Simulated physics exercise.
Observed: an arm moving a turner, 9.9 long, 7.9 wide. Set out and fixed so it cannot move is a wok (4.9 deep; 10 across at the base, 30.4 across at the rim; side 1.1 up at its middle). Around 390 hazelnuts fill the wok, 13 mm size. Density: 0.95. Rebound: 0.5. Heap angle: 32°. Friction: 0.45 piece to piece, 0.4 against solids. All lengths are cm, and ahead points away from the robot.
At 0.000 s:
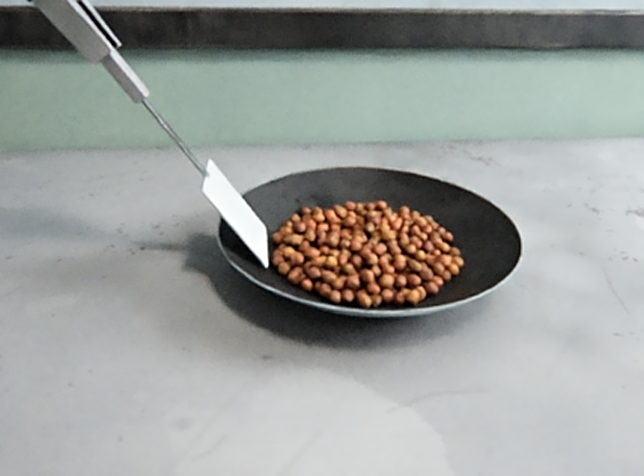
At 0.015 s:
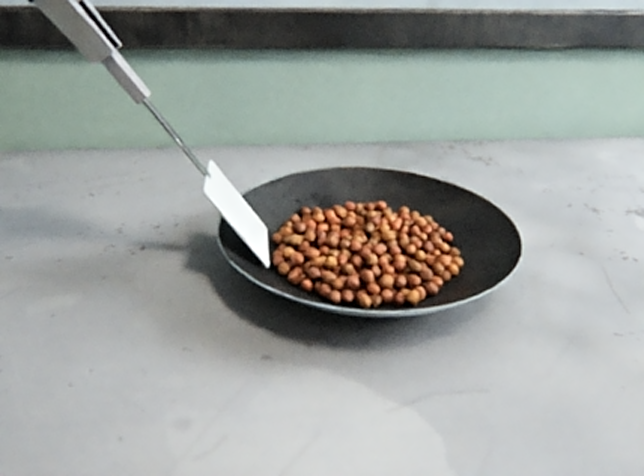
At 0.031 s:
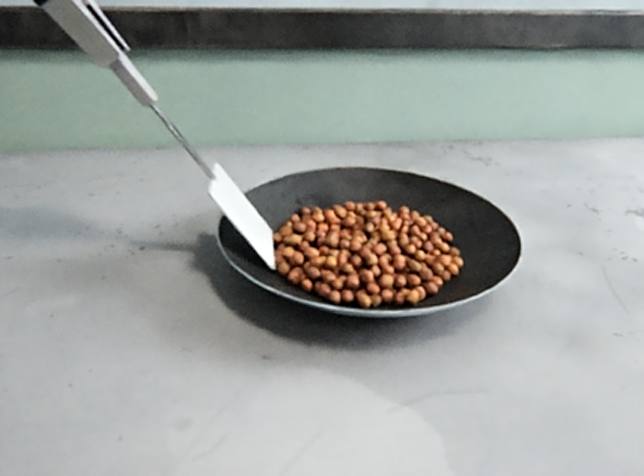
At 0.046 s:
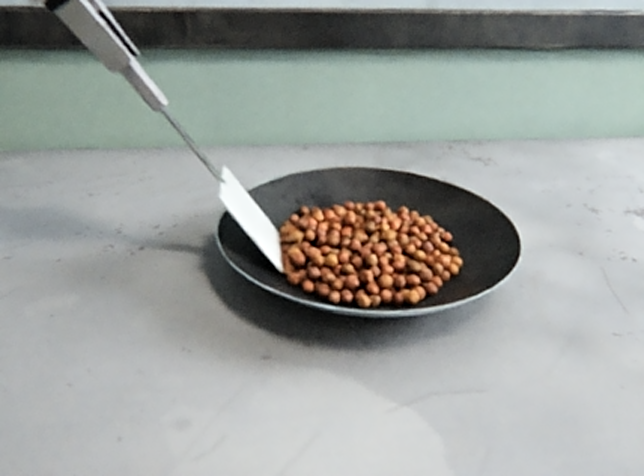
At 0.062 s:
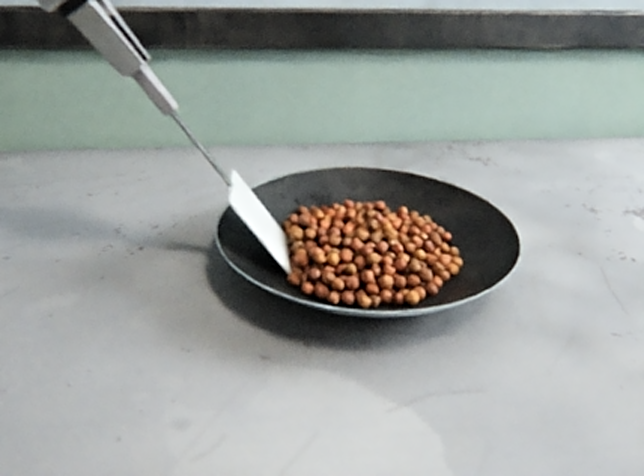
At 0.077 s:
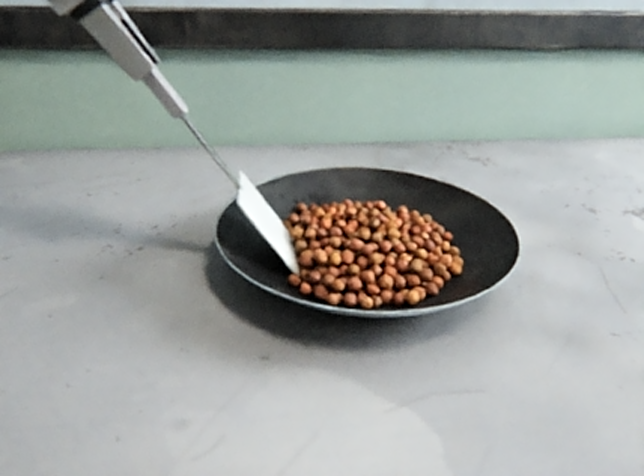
On a grey countertop, a robot arm held a white turner at the left side of a dark wok of reddish-brown nuts, then slid it slowly a short way right, nudging into the heap.
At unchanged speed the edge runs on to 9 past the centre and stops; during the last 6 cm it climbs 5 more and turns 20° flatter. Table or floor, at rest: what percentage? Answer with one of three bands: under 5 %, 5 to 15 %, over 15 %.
5 to 15 %.
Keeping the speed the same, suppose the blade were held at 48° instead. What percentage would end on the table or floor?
Around 10 in a hundred.
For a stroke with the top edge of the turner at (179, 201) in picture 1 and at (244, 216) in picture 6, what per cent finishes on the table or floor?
Some 25 percent ends up on the table or floor.
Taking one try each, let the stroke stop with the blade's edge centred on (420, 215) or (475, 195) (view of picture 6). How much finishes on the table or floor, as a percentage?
Try 1: Approx. 0 %; try 2: Approx. 20 %.
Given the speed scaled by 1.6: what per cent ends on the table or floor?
Something close to 20 per cent ends up on the table or floor.
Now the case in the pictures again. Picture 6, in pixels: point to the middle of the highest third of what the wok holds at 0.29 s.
Roughly pixel (439, 227).
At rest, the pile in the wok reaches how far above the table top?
It reaches about 5.5 cm.
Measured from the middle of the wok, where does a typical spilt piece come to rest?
It works out to near 28 cm.
After 0.18 s, sloping 57°, highest piece 5 above the table; 389 in the wok.
After 0.29 s, sloping 51°, highest piece 6 above the table; 389 in the wok.
After 0.54 s, sloping 37°, highest piece 6 above the table; 362 in the wok, 25 on the table or floor, 2 on the blade or in flight.
After 1.59 s, sloping 37°, highest piece 5 above the table; 362 in the wok, 27 on the table or floor.
In the end, 362 in the wok, 27 on the table or floor. That is 7 % on the table or floor.
